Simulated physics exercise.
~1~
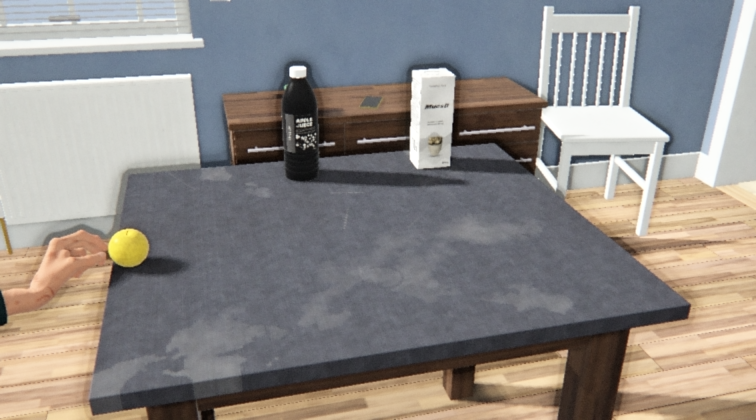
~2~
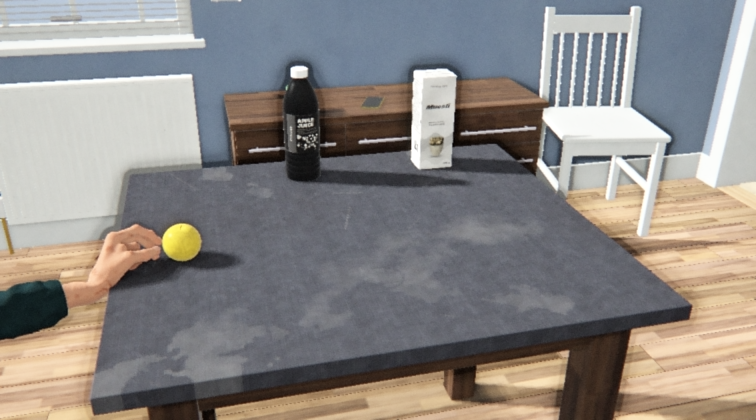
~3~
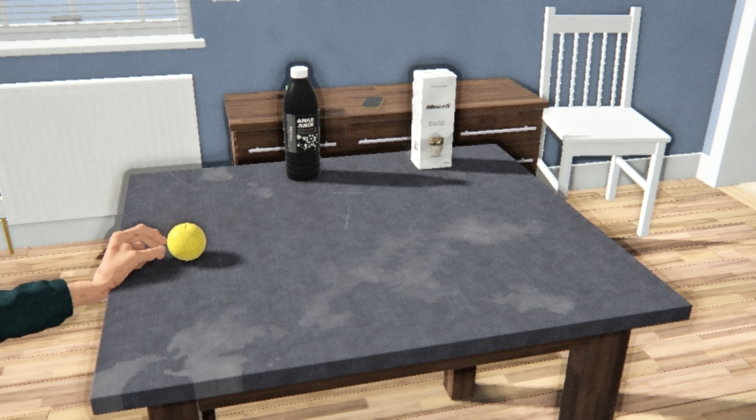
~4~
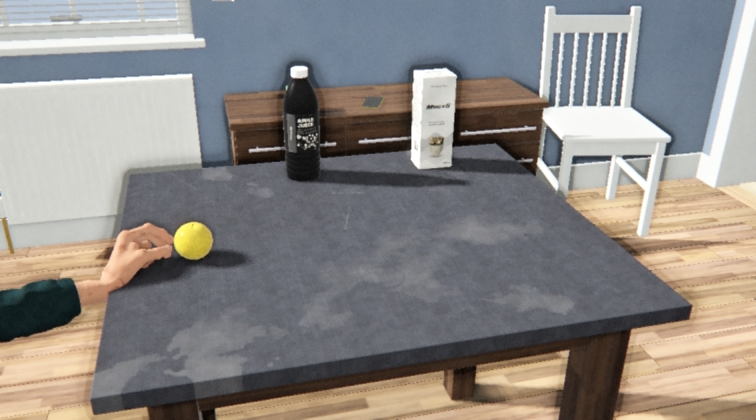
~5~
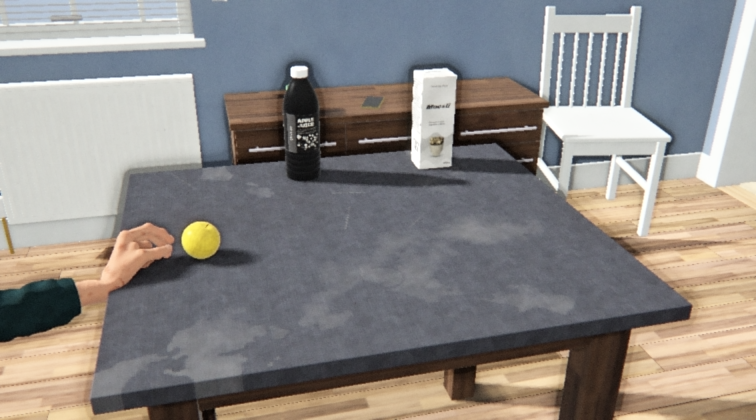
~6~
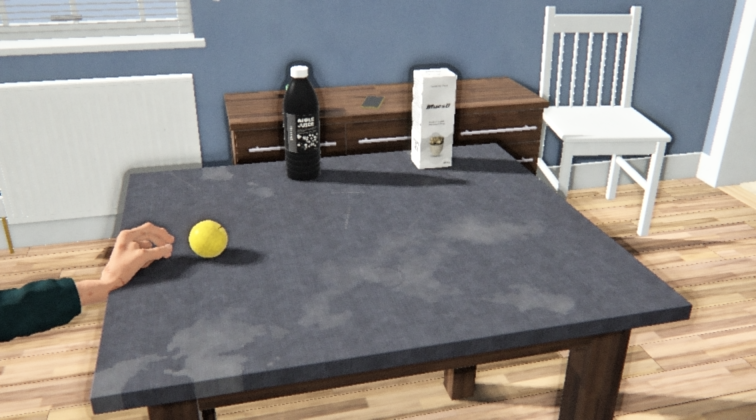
A hand reached in from the left and pushed a yellow apple a short way right across the dark table, then stayed still as it rolled slowly on, near a black bottle and white carton.
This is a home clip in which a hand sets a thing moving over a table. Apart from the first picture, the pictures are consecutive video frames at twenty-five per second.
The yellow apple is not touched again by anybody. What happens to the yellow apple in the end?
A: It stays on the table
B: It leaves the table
Answer: A.
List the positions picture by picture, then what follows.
In the first picture, under the hand; yellow apple (129, 248).
In the second picture, under the hand; yellow apple (182, 243).
In the third picture, under the hand; yellow apple (187, 242).
In the fourth picture, yellow apple (194, 241).
In the fifth picture, yellow apple (201, 240).
In the sixth picture, yellow apple (208, 239) moved a little.
Then, 0.10 s later than the last frame, yellow apple moved about its own width near (226, 237).
Then, 0.40 s later than the last frame, yellow apple moved well along near (268, 233).
Then, 0.60 s later than the last frame, yellow apple moved well along near (289, 230).
Then, 0.90 s later than the last frame, yellow apple moved well along near (310, 228).
When it is over, moved from the start, yellow apple. End places, in pixels of the last picture, yellow apple near (321, 227).
